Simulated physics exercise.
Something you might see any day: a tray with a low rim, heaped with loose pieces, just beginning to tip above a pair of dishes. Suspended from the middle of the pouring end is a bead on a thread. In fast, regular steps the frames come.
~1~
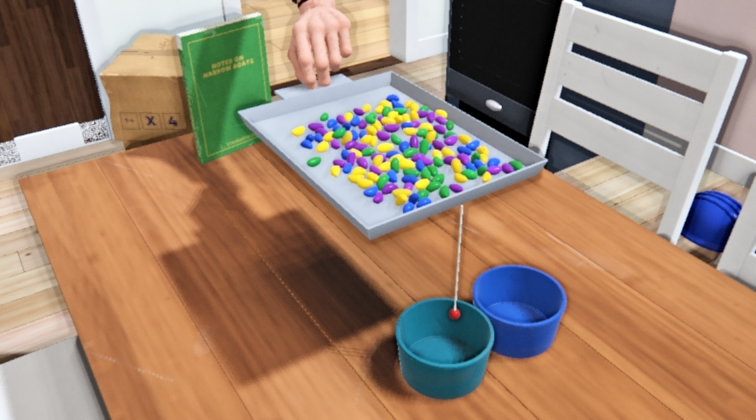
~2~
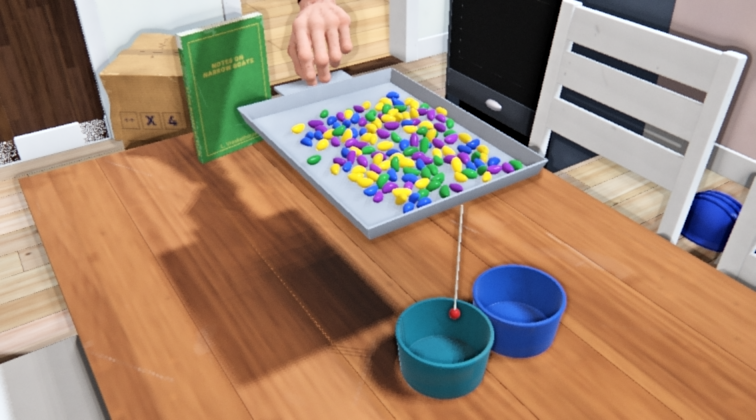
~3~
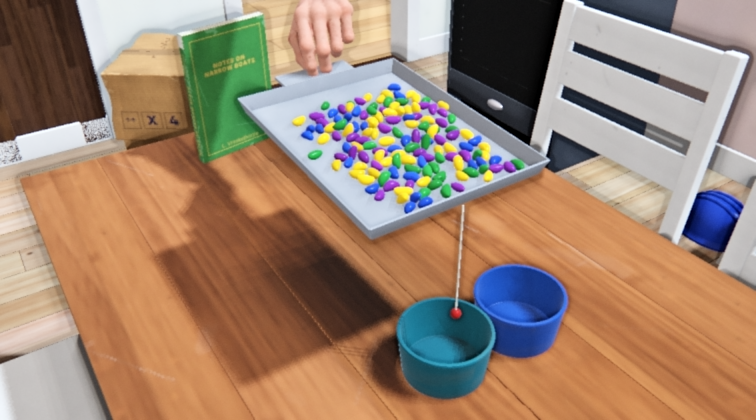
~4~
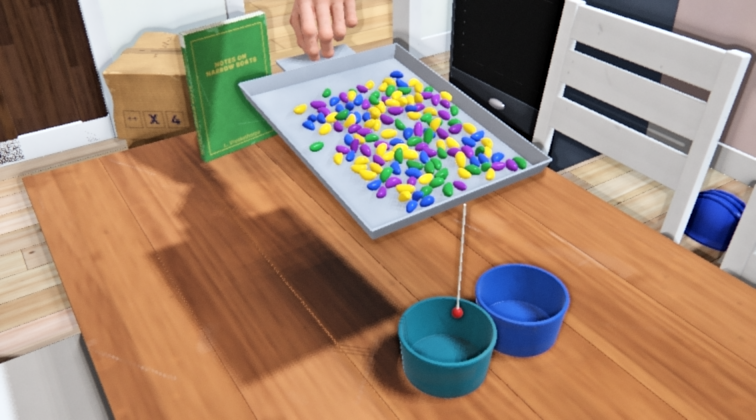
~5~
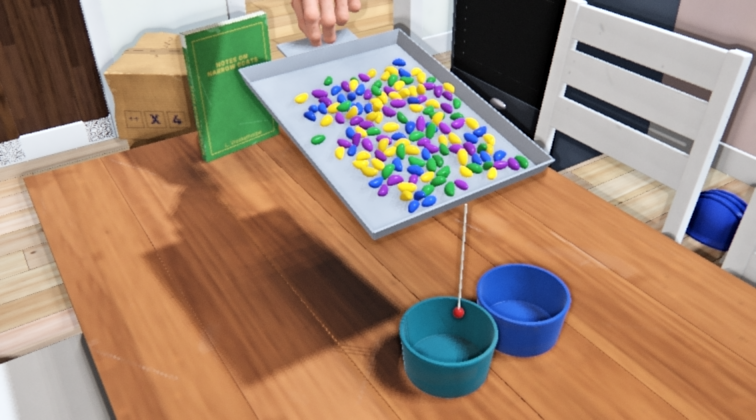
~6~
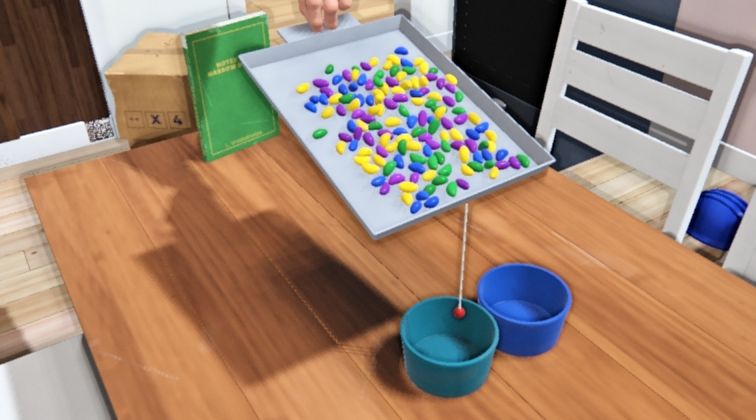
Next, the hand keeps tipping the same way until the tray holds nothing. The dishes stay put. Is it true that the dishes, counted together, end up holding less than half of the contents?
So the dishes get the minority of the load, I reckon.
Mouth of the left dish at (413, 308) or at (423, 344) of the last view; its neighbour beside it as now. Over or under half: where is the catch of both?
Short of half and then Short of half.
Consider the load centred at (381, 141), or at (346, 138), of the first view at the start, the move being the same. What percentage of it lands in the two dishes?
You'd get about 10 per cent first and about 10 per cent second.
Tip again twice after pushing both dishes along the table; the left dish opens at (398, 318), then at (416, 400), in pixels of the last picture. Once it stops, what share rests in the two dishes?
Roughly 0 % and 80 %.
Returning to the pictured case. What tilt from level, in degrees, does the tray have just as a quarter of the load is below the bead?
Close to 95 degrees, I reckon.
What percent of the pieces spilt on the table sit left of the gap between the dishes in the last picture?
I make it about 40 percent or so.
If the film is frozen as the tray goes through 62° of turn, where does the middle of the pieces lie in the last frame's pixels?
(449, 154).
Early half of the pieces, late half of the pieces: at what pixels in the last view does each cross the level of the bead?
First part (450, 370), rest (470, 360).
Soon, tray tipped steeply; nearly all on the tray; a stray few in the air.
A while on, tray tipped past a quarter turn; a small part on the tray; a stray few in the left dish; about half outside both; about a third in the air.
Towards the end, tray tipped past a quarter turn; a stray few in the left dish; nearly all outside both.
Finally, tray tipped past a quarter turn; a stray few in the left dish; none in the right dish; nearly all outside both.
